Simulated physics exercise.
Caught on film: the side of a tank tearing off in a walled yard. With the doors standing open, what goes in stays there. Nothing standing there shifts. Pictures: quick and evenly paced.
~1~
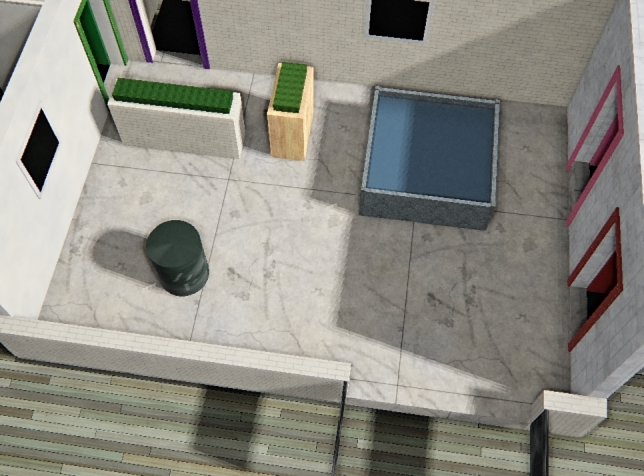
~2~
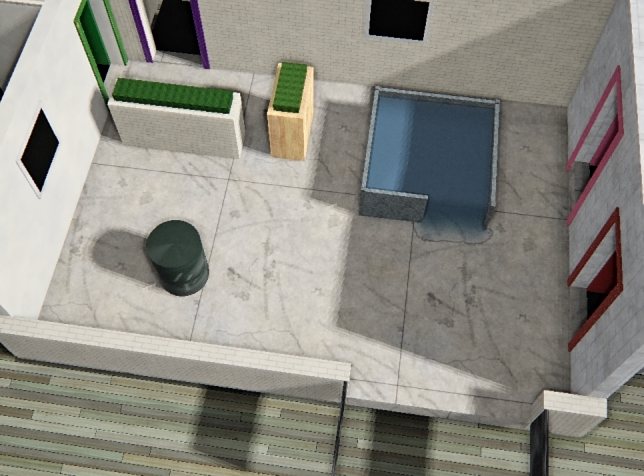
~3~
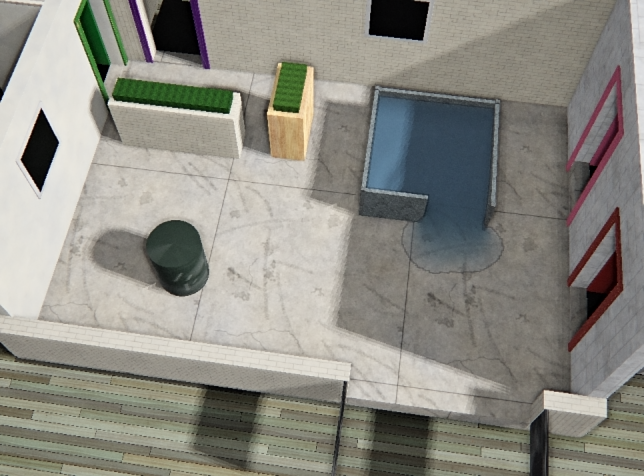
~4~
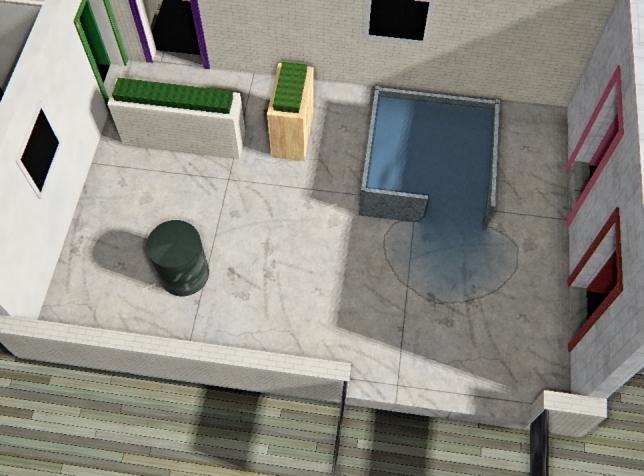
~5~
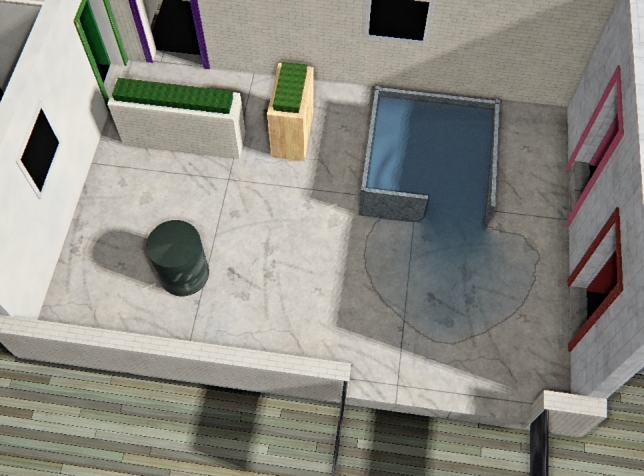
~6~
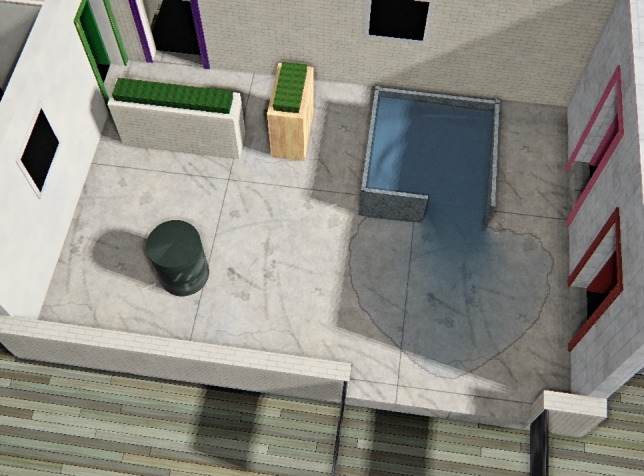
In a walled yard with open doorways, an open tank of water stands whole, then part of its near side gives way and water pours through the gap, spreading across the stone floor in a widening, rounded sheet.
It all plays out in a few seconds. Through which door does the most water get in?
The red door.
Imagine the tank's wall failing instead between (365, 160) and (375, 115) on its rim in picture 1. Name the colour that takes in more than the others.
The green one.
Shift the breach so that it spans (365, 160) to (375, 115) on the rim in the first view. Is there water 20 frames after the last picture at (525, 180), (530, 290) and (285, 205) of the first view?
Taking them in the order you gave, I'd call them spared, spared and sodden.
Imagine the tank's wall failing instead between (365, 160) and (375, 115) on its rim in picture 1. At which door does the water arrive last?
The red one.
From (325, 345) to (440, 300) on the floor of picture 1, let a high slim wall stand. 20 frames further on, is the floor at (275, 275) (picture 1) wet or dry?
It would be submerged.
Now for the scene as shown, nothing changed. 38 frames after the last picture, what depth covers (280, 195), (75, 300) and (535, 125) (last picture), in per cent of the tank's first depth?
0, 6 and 0 per cent, roughly.
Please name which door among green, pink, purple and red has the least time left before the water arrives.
The one in red.
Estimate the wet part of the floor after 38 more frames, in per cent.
Share estimate: About 40 per cent.
A moment on, water covers 25 % of the floor; purple door not reached, green door not reached, red door wet at the sill, nothing in, pink door not reached.
Next, water covers 25 % of the floor; purple door not reached, green door not reached, red door some in, pink door not reached.
Then, water covers 30 % of the floor; purple door not reached, green door not reached, red door some in, pink door not reached.
Later, water covers 40 % of the floor; purple door not reached, green door not reached, red door a lot in, pink door wet at the sill, nothing in.
In the end, water covers 50 % of the floor; purple door not reached, green door wet at the sill, nothing in, red door a lot in, pink door wet at the sill, nothing in; the red door has let in the most.
